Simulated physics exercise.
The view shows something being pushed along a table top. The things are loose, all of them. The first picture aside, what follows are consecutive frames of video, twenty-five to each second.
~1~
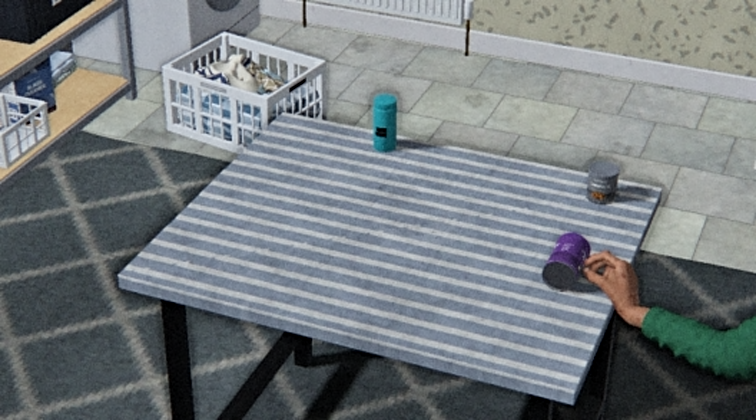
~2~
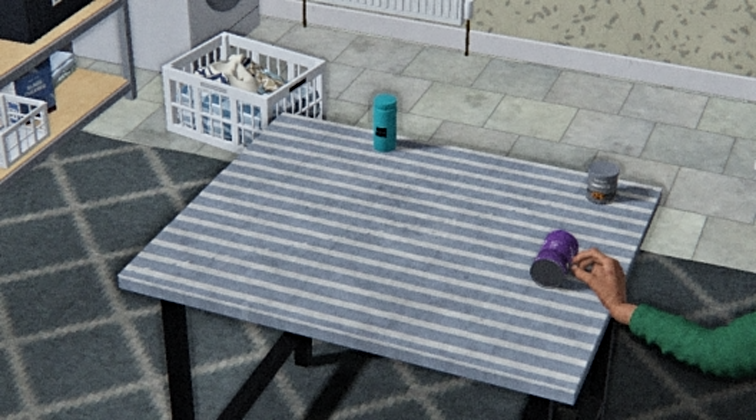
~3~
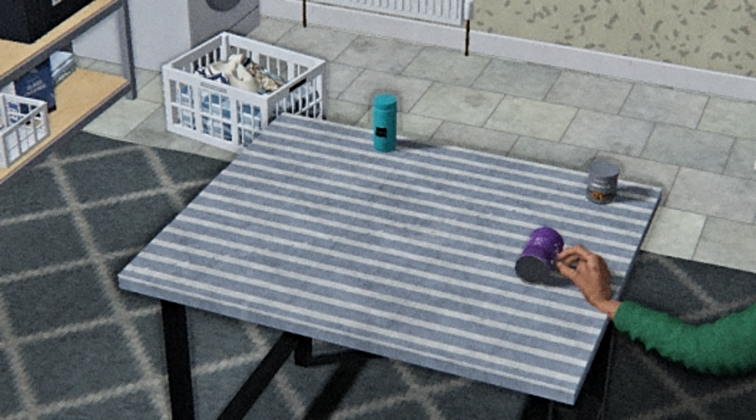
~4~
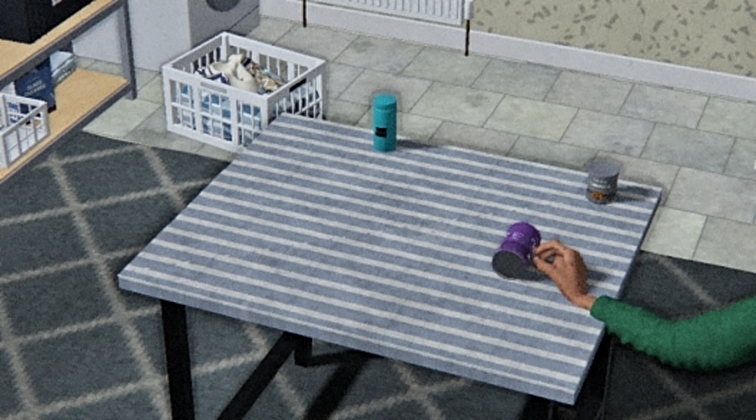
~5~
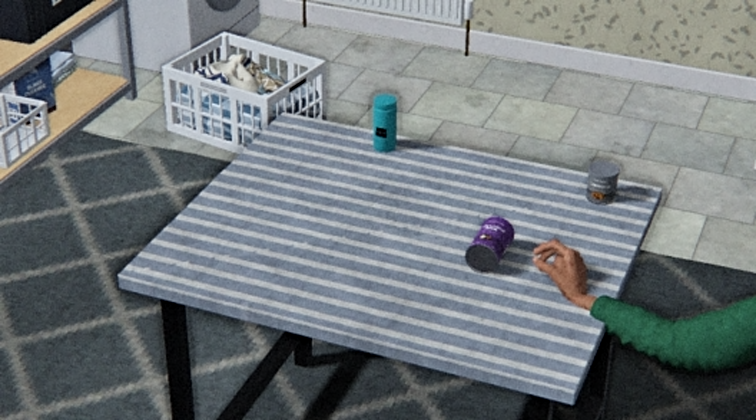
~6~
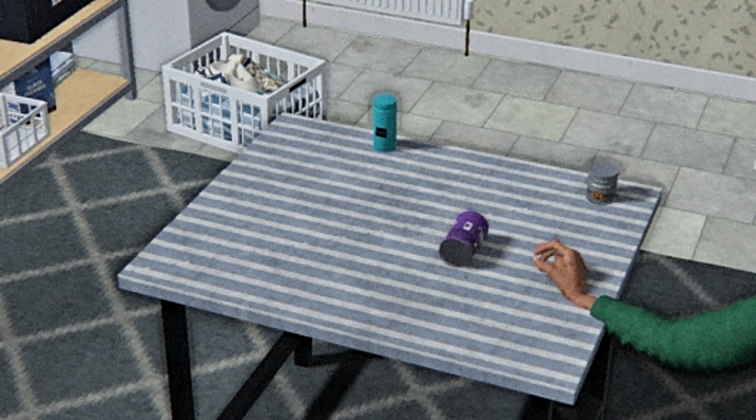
On a striped table, a hand pushes a purple tin lying on its side leftward, then stays back as the tin rolls on.
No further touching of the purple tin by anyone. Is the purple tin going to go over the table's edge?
It is gone from the table.
Then, 0.30 s past the last view, purple tin displaced well along near (290, 200).
Then, 0.70 s past the last view, purple tin now off the table.
Then, 1.10 s past the last view, things are still on the move.
Finally, off the table, purple tin.
